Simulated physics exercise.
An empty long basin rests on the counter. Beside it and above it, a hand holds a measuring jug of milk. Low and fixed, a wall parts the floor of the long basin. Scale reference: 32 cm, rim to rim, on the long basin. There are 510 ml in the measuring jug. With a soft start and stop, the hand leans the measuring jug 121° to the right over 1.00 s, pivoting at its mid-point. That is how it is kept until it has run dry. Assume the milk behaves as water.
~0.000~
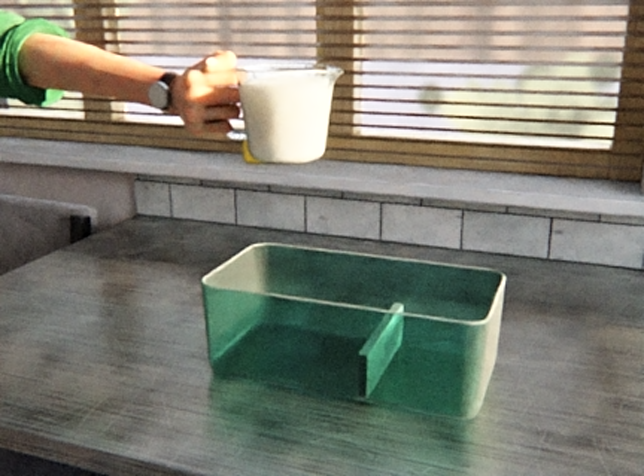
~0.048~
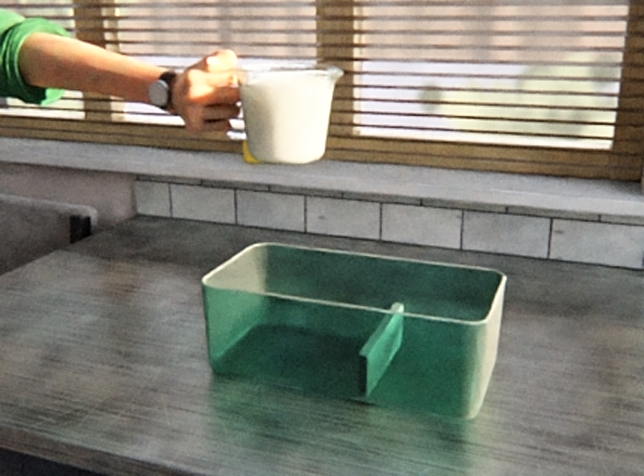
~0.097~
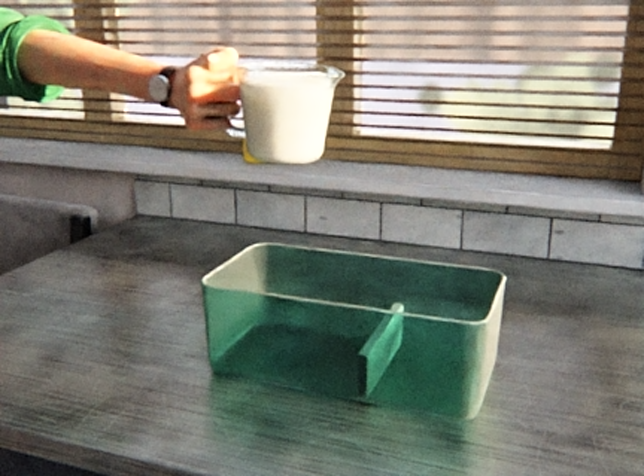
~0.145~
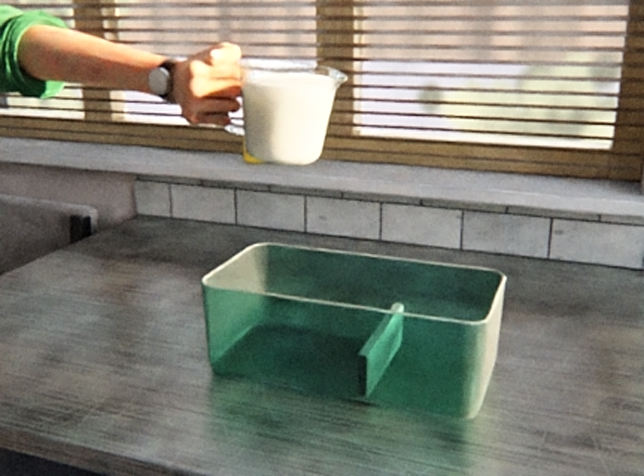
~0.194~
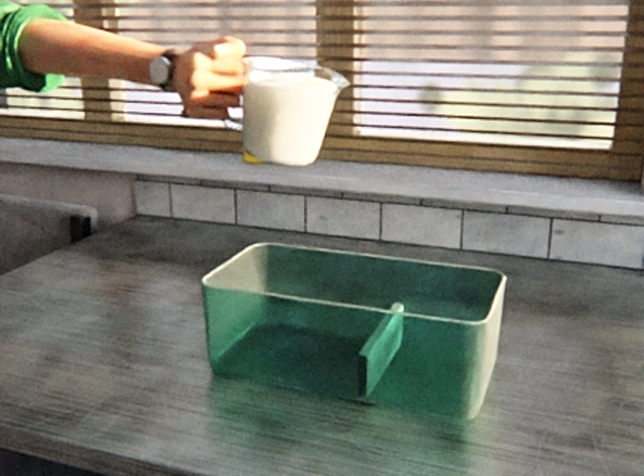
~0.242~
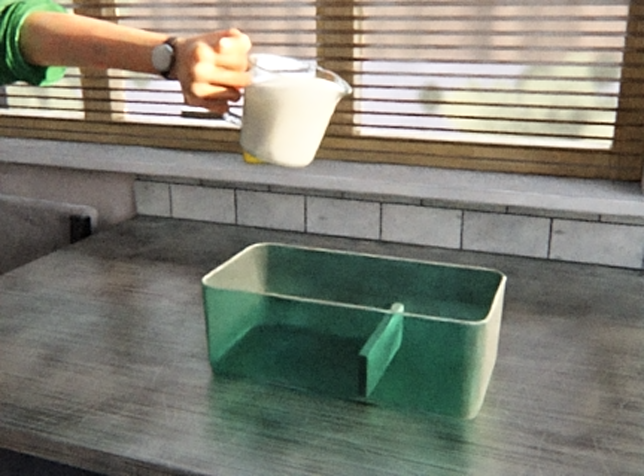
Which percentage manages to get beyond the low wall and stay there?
Beyond the low wall, roughly 68 per cent stays.
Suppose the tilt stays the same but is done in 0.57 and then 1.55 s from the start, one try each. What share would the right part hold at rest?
40 and 75 %.
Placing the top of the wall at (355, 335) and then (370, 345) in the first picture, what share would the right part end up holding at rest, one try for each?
Try 1: 85 %; try 2: 75 %.
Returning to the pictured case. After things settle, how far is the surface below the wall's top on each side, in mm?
On the left it's about 48 mm; on the right, about 34 mm.
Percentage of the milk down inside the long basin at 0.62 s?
At that time the basin holds about 12 per cent of the liquid.
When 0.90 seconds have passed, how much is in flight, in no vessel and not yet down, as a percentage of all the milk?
I'd say some 14 per cent is in the air.
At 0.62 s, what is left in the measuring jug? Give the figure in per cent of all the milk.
Around 56 in a hundred.
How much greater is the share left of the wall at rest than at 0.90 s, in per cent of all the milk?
Close to 14% of the whole.
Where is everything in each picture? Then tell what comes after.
In the first picture, it leans 0°; its right rim is at (342, 71); the milk meets the walls at (248, 80) and (330, 82); the long basin's rim runs from (229, 263) to (497, 298); the wall's top is at (382, 328).
In the second picture, it leans 1°; its right rim is at (342, 72); the milk meets the walls at (249, 80) and (330, 83).
In the third picture, it leans 3°; its right rim is at (344, 74); the milk meets the walls at (249, 79) and (331, 84).
In the fourth picture, it leans 6°; its right rim is at (346, 78); the milk meets the walls at (250, 79) and (334, 86).
In the fifth picture, it leans 11°; its right rim is at (348, 84); the milk meets the walls at (253, 81) and (337, 87).
In the sixth picture, it leans 17°; its right rim is at (351, 91); the milk meets the walls at (255, 83) and (343, 89).
By 0.62 s the tilt is 83° and 55 per cent is still to pour, 0 is left of the wall and 12 right of it.
By 0.90 s the tilt is 118° and 4 per cent is still to pour, 16 is left of the wall and 67 right of it.
By 1.19 s the tilt is 121° and 0 per cent is still to pour, 30 is left of the wall and 68 right of it.
By 1.50 s the tilt is 121° and 0 per cent is still to pour, 30 is left of the wall and 68 right of it.
At rest 30 per cent lies left of the wall, 68 right of it and 2 outside.
